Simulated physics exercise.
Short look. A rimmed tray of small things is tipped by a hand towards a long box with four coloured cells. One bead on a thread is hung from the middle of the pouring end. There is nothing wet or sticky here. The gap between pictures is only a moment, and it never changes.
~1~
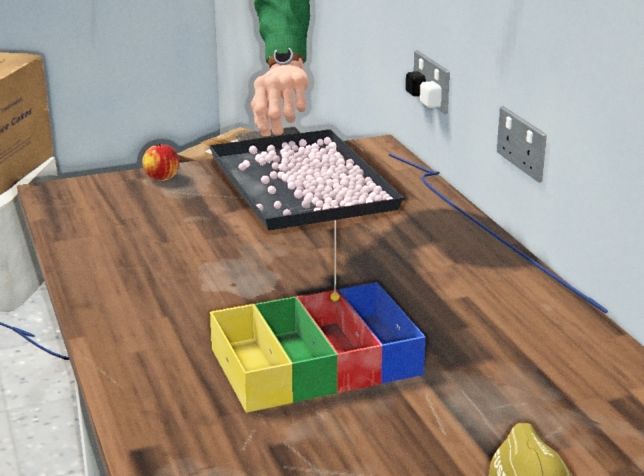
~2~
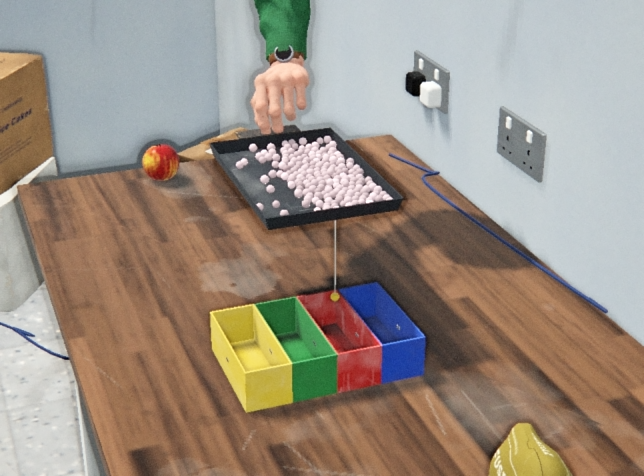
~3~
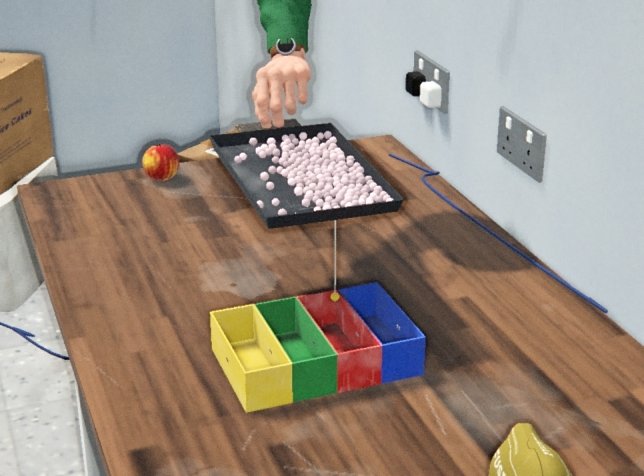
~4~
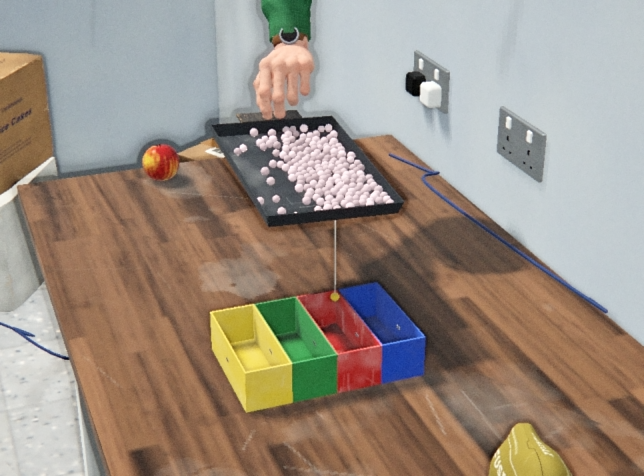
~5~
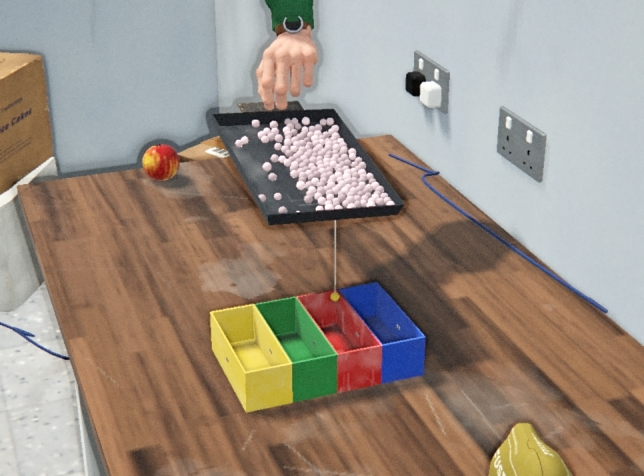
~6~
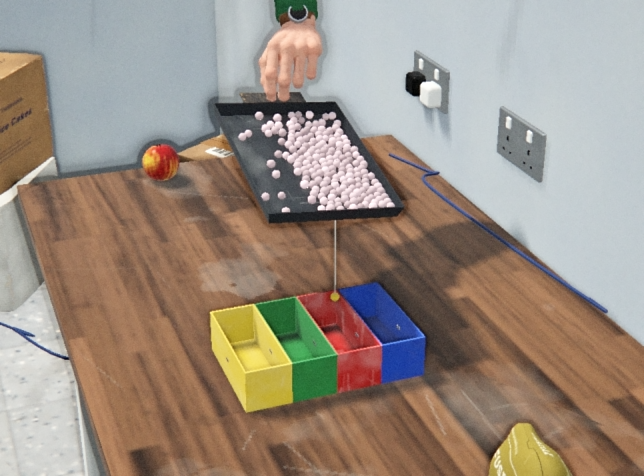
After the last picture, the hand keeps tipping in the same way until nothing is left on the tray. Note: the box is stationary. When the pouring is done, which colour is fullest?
Fullest: The blue cell.
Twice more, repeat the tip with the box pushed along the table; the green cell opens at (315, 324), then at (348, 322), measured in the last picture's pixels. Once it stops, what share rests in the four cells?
Well, you'd get about 80 per cent and then about 100 per cent.
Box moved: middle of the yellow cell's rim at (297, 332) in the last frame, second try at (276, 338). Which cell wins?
That blue cell, then blue.
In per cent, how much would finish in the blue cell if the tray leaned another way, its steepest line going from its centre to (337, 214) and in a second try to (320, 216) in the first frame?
40 and 20 per cent, in that order.
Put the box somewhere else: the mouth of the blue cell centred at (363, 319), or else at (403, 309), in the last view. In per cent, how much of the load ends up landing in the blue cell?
Around 10 and around 70 per cent, in that order.
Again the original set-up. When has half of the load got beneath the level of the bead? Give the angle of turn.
It's turned some 80 degrees by then.
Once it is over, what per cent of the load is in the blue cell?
About 40 %.
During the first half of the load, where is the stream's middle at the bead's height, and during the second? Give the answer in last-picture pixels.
For the early half I get (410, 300), and for the late half (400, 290).
Just after the last frame, tray tipped steeply; almost all on the tray; about a tenth falling or outside the box.
A moment on, tray tipped right over; about a tenth on the tray; roughly a third in the blue cell; just a few in the red cell; roughly half falling or outside the box.
Further on, tray tipped past a quarter turn; roughly a third in the blue cell; just a few in the red cell; roughly two thirds falling or outside the box.
When it is over, tray tipped past a quarter turn; roughly a third in the blue cell; just a few in the red cell; not one in the yellow cell; not one in the green cell; roughly two thirds outside the box.
